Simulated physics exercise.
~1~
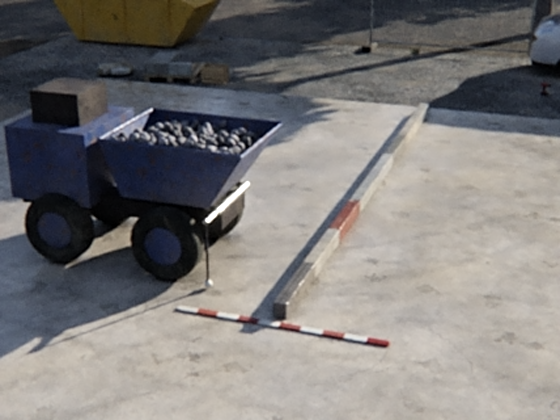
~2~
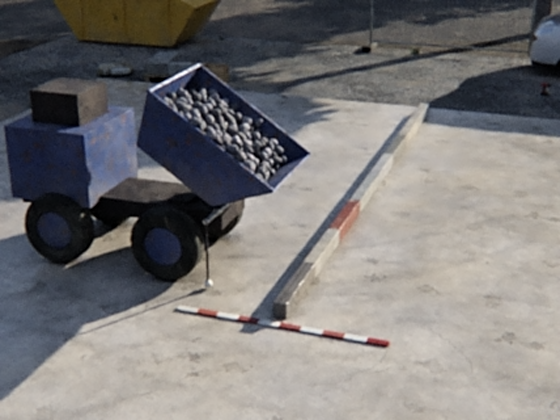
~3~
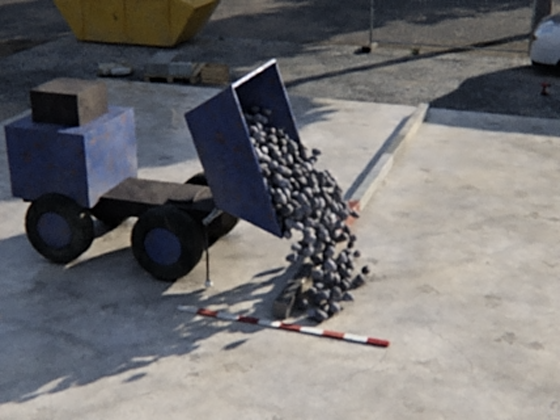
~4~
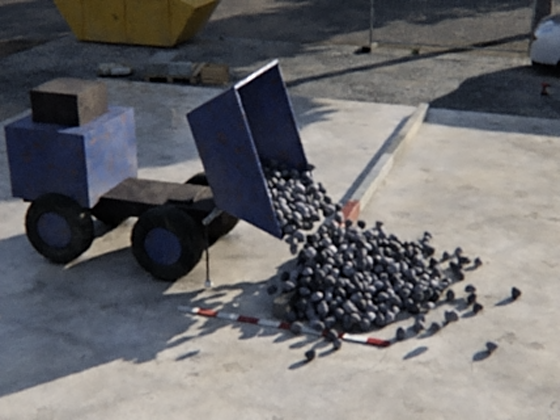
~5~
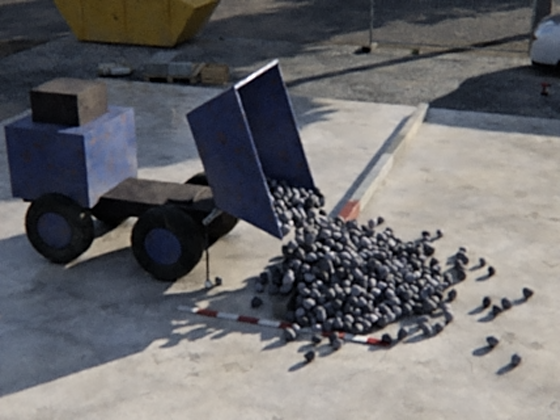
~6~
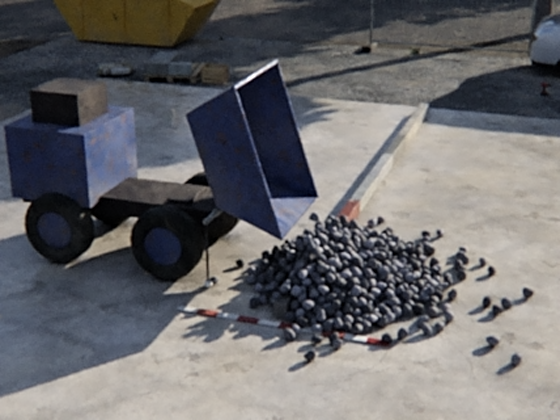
We see a blue dumper tip its skip steeply forward, spilling grey rounded stones across a kerb and a red-and-white staff, until the skip stands raised and empty and the stones rest in a heap, mostly beyond the kerb, with a few scattered to the right.
